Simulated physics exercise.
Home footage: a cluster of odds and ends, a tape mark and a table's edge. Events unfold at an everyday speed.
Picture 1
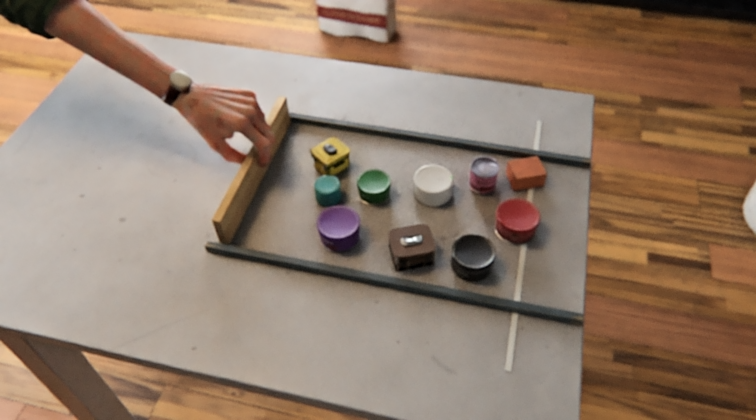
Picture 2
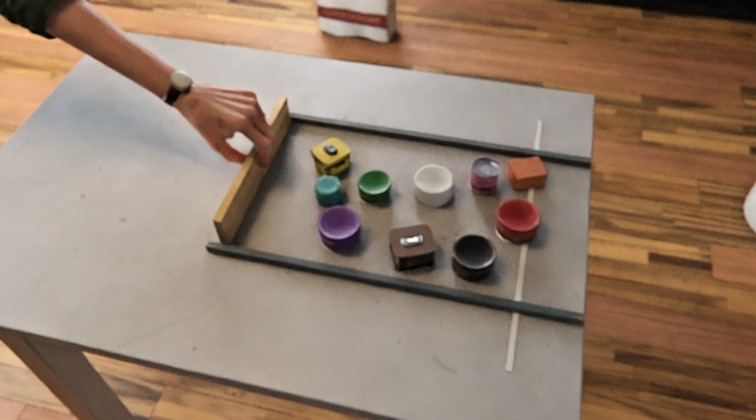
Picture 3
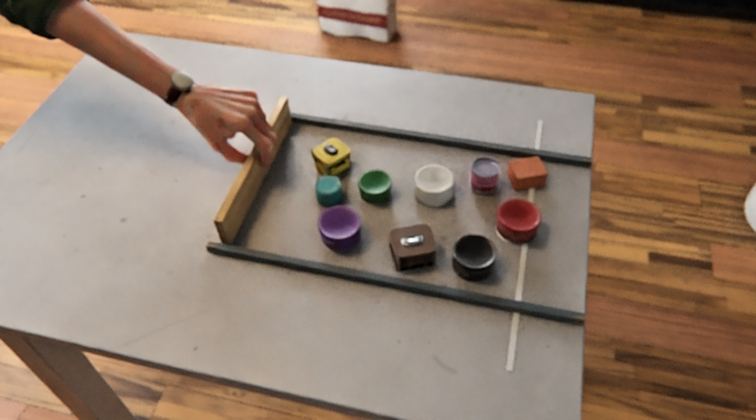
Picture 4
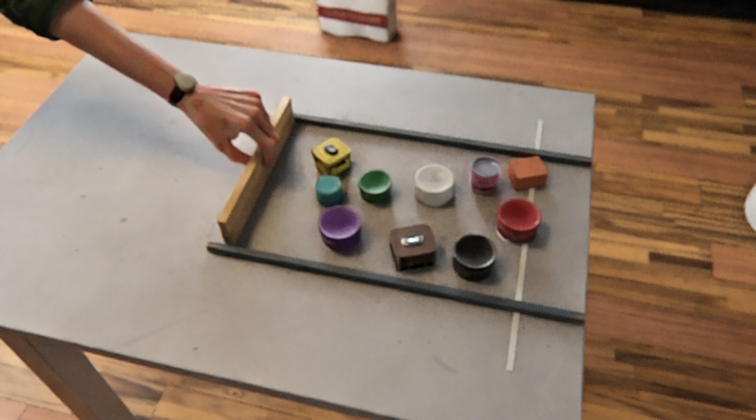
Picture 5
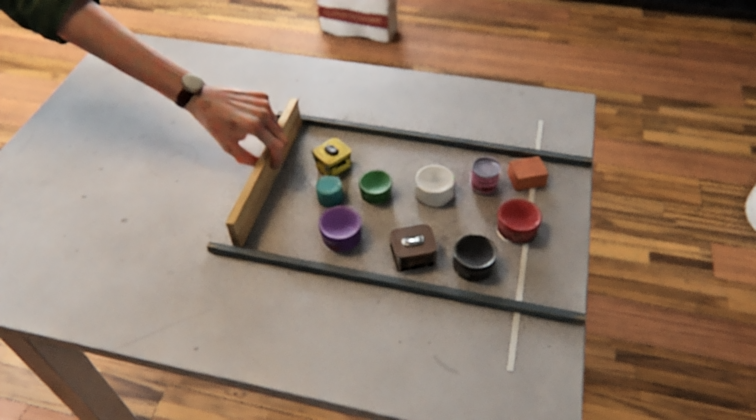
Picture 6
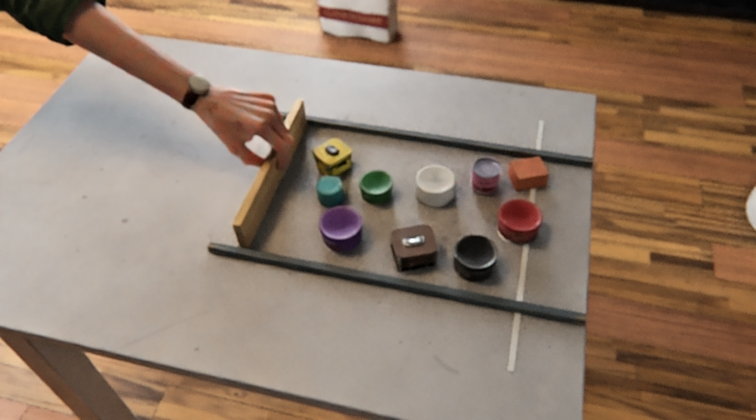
A hand slides a wooden board slightly right toward a cluster of small colourful objects.
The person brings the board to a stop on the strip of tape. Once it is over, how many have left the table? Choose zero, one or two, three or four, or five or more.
One or two of them have left the table.
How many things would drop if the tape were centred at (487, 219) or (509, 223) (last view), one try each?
Per try: 0; 1.
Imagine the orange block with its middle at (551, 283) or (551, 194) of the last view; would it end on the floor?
Order of tries: Off, off.
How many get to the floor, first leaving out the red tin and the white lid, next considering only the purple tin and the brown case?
You'd see 1 fallen, and 1 in the other try.
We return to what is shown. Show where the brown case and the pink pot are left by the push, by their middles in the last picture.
In the last view, the middles sit near (586, 291) and near (578, 176).
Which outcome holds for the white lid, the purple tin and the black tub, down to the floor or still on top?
My call is that the white lid stays where it is, the purple tin stays where it is, and the black tub ends up off.
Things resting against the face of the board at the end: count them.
Looks like 4 of them, all told.
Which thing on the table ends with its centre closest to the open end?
The one in question is the brown case.
Soon after, none off yet; orange block at rest near (528, 174); red tin at rest near (519, 222); black tub at rest near (475, 258).
Then, none off yet; orange block moved about its own width near (547, 170); red tin at rest near (519, 222); black tub moved about its own width near (535, 282).
By the end, the number that fall off is one or two; fallen, black tub and orange block.
